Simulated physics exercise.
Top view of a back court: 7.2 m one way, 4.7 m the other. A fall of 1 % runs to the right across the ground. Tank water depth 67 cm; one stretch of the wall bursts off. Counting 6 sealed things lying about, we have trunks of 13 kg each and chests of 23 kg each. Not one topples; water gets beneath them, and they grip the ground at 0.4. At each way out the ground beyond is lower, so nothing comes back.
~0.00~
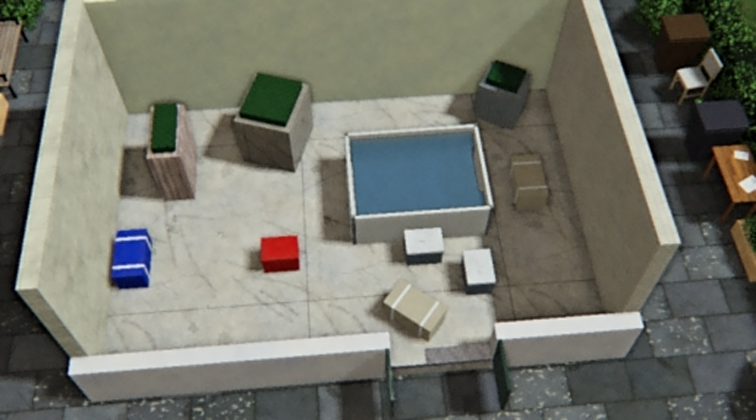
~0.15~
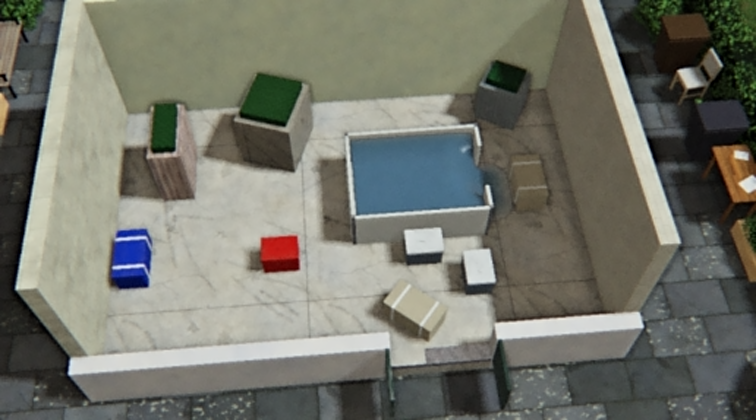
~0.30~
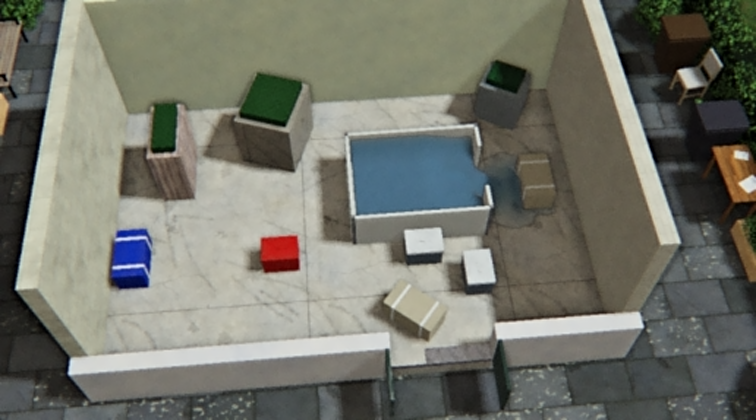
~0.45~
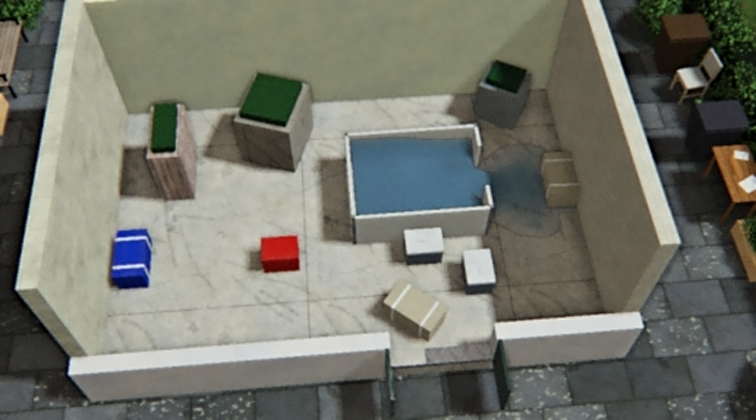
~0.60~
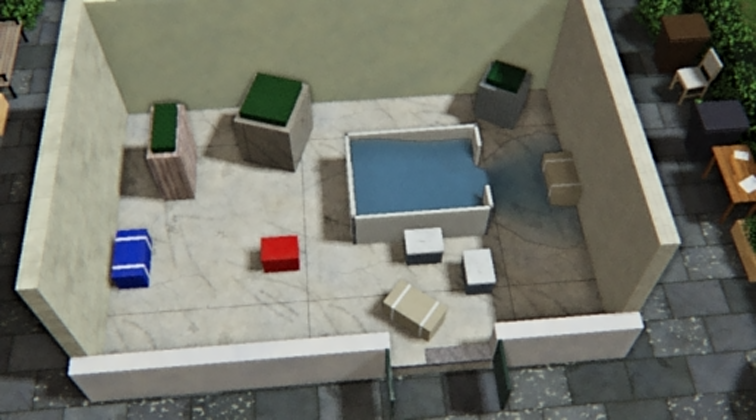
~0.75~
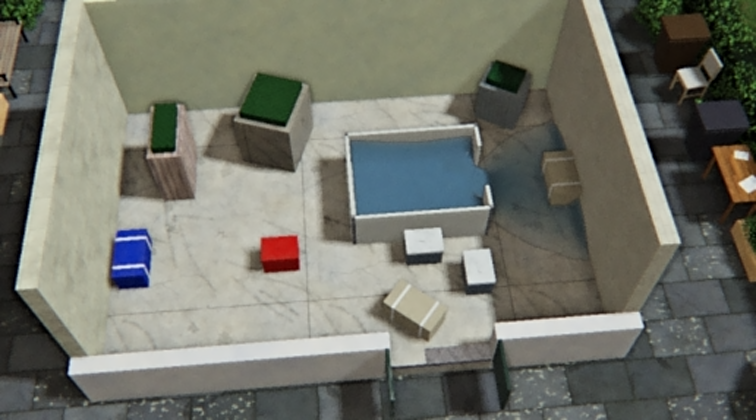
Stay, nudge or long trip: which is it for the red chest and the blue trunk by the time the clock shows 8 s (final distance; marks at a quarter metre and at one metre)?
Both checked: The red chest remains near its spot, and the blue trunk remains near its spot.
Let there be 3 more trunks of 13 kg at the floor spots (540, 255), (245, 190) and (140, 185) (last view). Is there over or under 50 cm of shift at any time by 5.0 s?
Taking them in order: Far enough, not far enough and not far enough.
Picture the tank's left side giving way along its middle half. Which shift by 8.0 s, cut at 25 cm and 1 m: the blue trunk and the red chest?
Note: Blue trunk swept well away, red chest shifted modestly.
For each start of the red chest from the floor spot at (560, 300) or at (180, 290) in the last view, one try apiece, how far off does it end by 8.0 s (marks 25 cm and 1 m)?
Swept far; nearly still.
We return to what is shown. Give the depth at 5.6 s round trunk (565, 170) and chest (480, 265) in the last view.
First roughly 18 cm, second roughly 6 cm.
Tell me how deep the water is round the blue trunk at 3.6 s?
Roughly 0 cm at that moment.
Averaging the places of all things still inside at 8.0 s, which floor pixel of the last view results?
Mean position: Approximately (315, 273).
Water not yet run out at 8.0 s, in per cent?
92 % or so.
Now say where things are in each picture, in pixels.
The red chest at (279, 248) rests on the ground; the blue trunk at (129, 253), on the bottom; 2.9 m2 under water; 0 of 6 have shifted, in the first picture.
The red chest at (279, 248) rests on the ground; the blue trunk at (129, 253) rests on the ground; 3.4 m2 under water; 0 of 6 have shifted, in the second picture.
The red chest at (279, 248), on the bottom; the blue trunk at (129, 253), on the bottom; 3.8 m2 under water; 1 of 6 have shifted, in the third picture.
The red chest at (279, 248), on the bottom; the blue trunk at (129, 253) rests on the ground; 4.8 m2 under water; 1 of 6 have shifted, in the fourth picture.
The red chest at (279, 248) rests on the ground; the blue trunk at (129, 253) rests on the ground; water covers 5.6 m2; 1 of 6 have shifted, in the fifth picture.
The red chest at (279, 248), on the bottom; the blue trunk at (129, 253) rests on the ground; water covers 5.9 m2; 1 of 6 have shifted, in the sixth picture.
After 1.6 s the red chest is near (279, 248), 0.0 m from its start, aground; the blue trunk is near (129, 253), 0.0 m from its start, aground; 0 of 6 are out; 1 afloat.
After 3.6 s the red chest is near (279, 248), 0.0 m from its start, aground; the blue trunk is near (129, 253), 0.0 m from its start, aground; 0 of 6 are out; 1 afloat.
After 5.6 s the red chest is near (279, 248), 0.0 m from its start, aground; the blue trunk is near (129, 253), 0.0 m from its start, aground; 0 of 6 are out; 1 afloat.
After 8.0 s the red chest is near (279, 248), 0.0 m from its start, aground; the blue trunk is near (129, 253), 0.0 m from its start, aground; 0 of 6 are out; 0 afloat.
